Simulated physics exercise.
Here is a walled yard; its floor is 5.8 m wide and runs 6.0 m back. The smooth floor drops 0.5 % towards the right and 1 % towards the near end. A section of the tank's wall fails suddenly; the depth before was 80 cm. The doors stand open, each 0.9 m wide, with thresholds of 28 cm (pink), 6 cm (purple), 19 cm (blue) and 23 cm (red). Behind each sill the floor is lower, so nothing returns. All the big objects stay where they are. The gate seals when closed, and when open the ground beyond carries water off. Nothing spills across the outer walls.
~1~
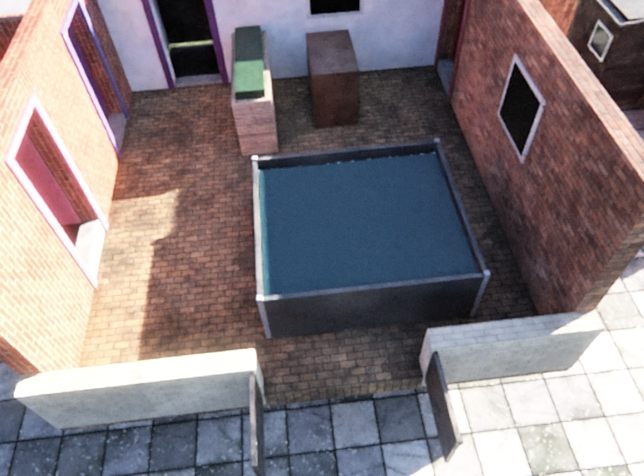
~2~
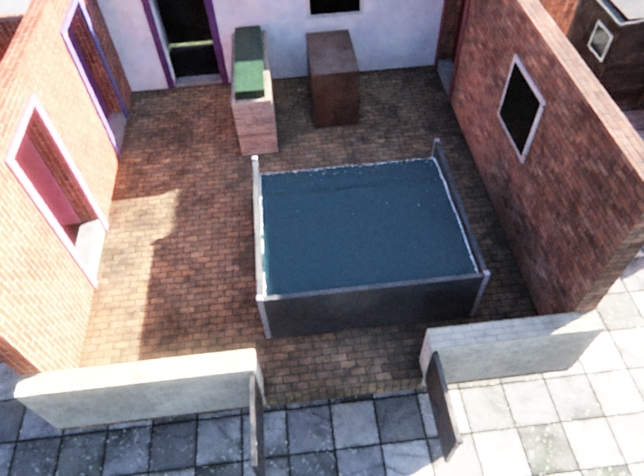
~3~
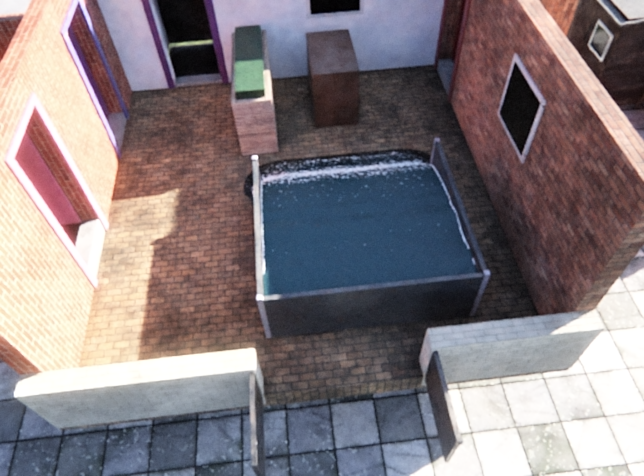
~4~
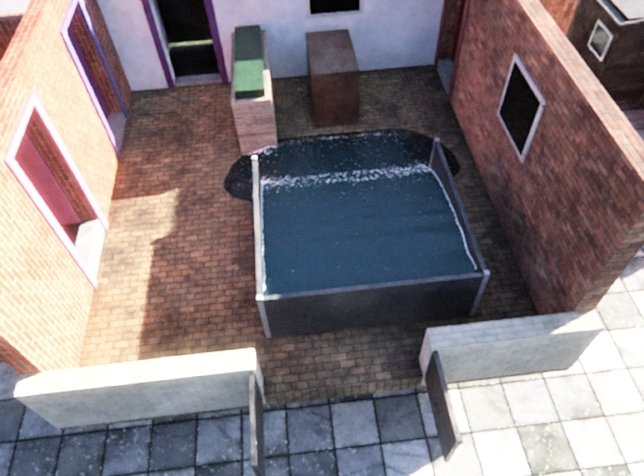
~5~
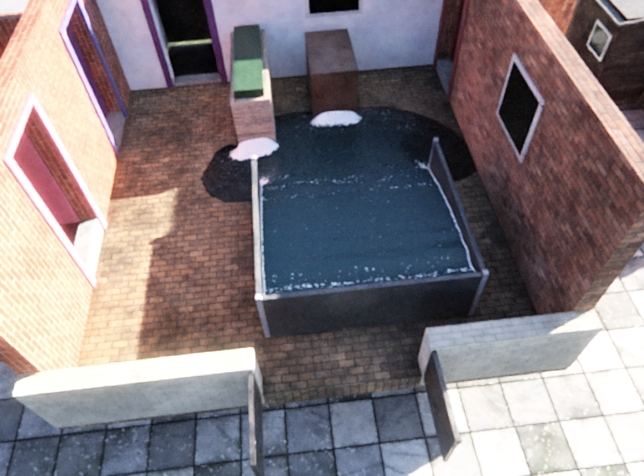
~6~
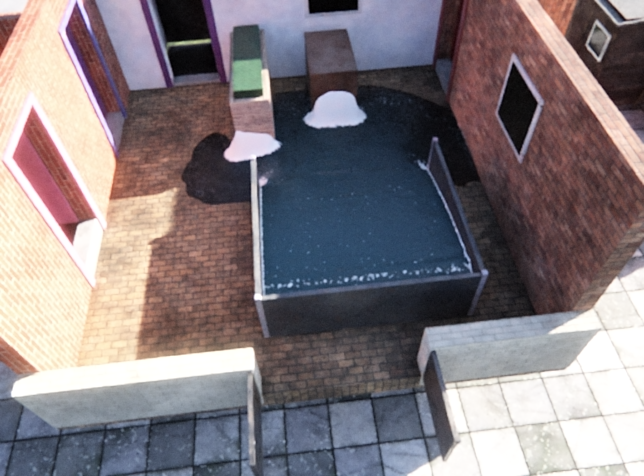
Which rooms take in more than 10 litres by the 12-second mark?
The water let in: At the pink door it does not reach the limit; at the purple door it exceeds the limit; at the blue door it does not reach the limit; at the red door it exceeds the limit.
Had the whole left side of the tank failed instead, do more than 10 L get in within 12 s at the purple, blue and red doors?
Against that limit: Purple over, blue past it, red under.
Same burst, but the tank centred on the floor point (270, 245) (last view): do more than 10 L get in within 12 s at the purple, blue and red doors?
Against that limit: Purple over, blue over, red over.
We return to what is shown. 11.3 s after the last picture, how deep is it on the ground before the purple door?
Roughly 9.0 cm deep.
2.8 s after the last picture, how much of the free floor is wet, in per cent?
Near 70 per cent is wet.
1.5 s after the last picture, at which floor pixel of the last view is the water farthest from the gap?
Near (130, 96).
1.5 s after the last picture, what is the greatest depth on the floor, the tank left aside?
Up to some 57 cm.
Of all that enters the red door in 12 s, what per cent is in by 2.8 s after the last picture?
Some 85 per cent by then.
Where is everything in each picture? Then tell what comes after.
In the first frame, still water, 80 cm deep, in the tank at (359, 215).
In the second frame, water pours out on the tank's far side and has run 1.3 m, to a hidden place; typically 6 cm deep outside, 80 cm at the tank's back.
In the third frame, water pours out on the tank's far side and has run 1.5 m, to (251, 183); typically 13 cm deep outside, 80 cm at the tank's back.
In the fourth frame, water pours out on the tank's far side and has run 1.9 m, to (232, 179); typically 13 cm deep outside, 80 cm at the tank's back.
In the fifth frame, the front is at (445, 130), 2.2 m from the gap on the tank's far side; 5.9 m2 of floor is under water; 73 cm left at the back of the tank.
In the sixth frame, the front is at (276, 97), 2.7 m from the gap on the tank's far side; 7.7 m2 of floor is under water; 67 cm left at the back of the tank.
Then, 0.7 s after the last picture water covers 40 % of the floor and is deepest (57 cm) near (274, 83); pink door not reached, purple door not reached, blue door not reached, red door 14 cm at the sill, 0 L in.
Then, 1.5 s after the last picture water covers 50 % of the floor and is deepest (57 cm) near (284, 83); pink door 2 cm at the sill, 0 L in, purple door not reached, blue door 14 cm at the sill, 0 L in, red door 48 cm at the sill, 73 L in.
Then, 2.8 s after the last picture water covers 70 % of the floor and is deepest (40 cm) near (434, 70); pink door 9 cm at the sill, 0 L in, purple door 5 cm at the sill, 0 L in, blue door 11 cm at the sill, 0 L in, red door 39 cm at the sill, 232 L in.
Then, 6.3 s after the last picture water covers 95 % of the floor and is deepest (26 cm) near (329, 183); pink door 10 cm at the sill, 0 L in, purple door 8 cm at the sill, 5 L in, blue door 6 cm at the sill, 0 L in, red door 12 cm at the sill, 279 L in.
Then, 11.3 s after the last picture water covers 95 % of the floor and is deepest (22 cm) near (72, 397); pink door 10 cm at the sill, 0 L in, purple door 9 cm at the sill, 30 L in, blue door 10 cm at the sill, 0 L in, red door 17 cm at the sill, 279 L in.
